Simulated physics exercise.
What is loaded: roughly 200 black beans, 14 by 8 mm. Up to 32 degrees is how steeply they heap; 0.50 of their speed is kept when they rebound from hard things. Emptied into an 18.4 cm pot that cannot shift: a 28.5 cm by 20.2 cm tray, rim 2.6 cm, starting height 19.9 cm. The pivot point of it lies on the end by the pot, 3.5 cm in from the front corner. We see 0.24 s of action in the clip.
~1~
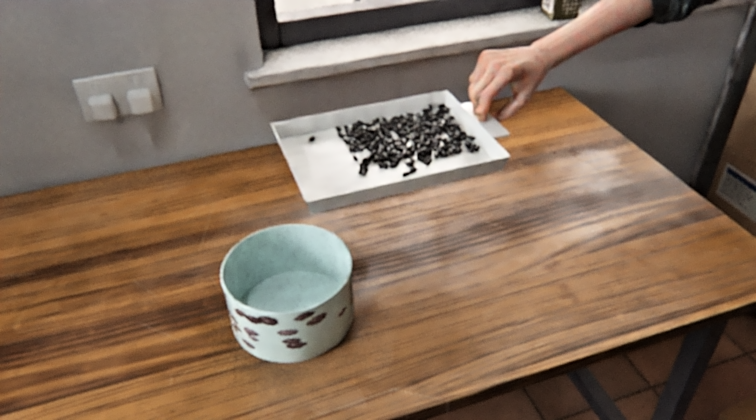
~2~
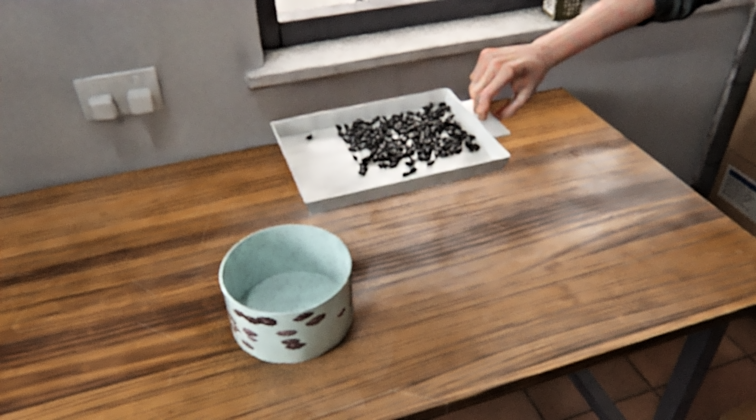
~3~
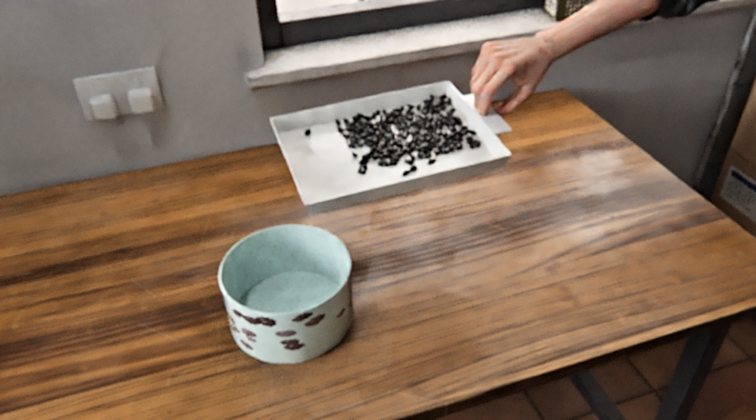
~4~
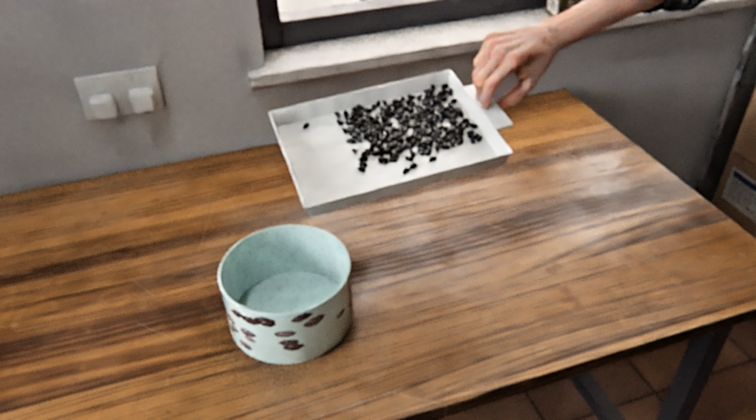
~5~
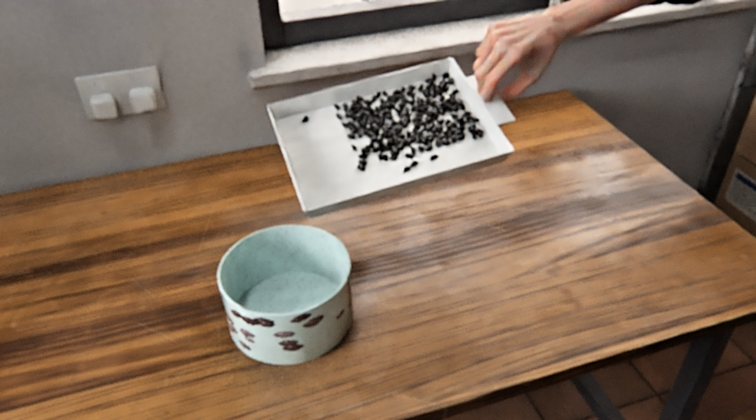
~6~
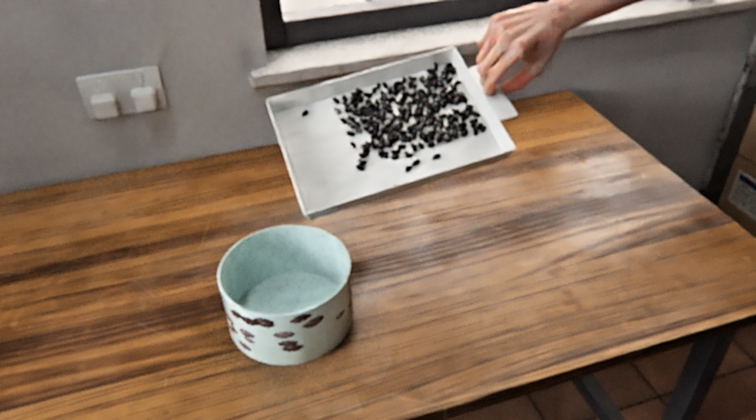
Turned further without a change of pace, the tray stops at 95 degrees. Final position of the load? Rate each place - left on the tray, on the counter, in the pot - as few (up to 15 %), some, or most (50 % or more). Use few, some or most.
Tray: Few; counter: Some; pot: Most.
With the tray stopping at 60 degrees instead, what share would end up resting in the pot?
Then about 15 per cent.
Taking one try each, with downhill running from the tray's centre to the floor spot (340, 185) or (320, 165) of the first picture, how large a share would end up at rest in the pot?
That would be close to 90 per cent and then close to 25 per cent.
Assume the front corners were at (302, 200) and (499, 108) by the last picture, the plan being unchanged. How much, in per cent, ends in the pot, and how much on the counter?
Final per cent - pot 40, counter 60.
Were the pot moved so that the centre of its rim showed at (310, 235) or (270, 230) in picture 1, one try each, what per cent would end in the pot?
Roughly 20 and 0 percent.
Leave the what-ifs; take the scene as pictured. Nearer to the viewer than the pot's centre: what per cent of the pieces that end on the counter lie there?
Roughly 100 percent of the spill.
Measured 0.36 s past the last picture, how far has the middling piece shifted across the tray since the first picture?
Around 11 centimetres.
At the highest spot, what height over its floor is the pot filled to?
Measured height: Approx. 1.5 cm.
Then, 0.36 s after the last picture, tilt 56 degrees; the tray holds 100 %, the pot 0 %.
Then, 0.60 s after the last picture, tilt 81 degrees; the tray holds 60 %, the pot 10 %.
Then, 0.95 s after the last picture, tilt 95 degrees; the tray holds 5 %, the pot 50 %.
In the end, tray 0 %, counter 40 %, pot 60 %.
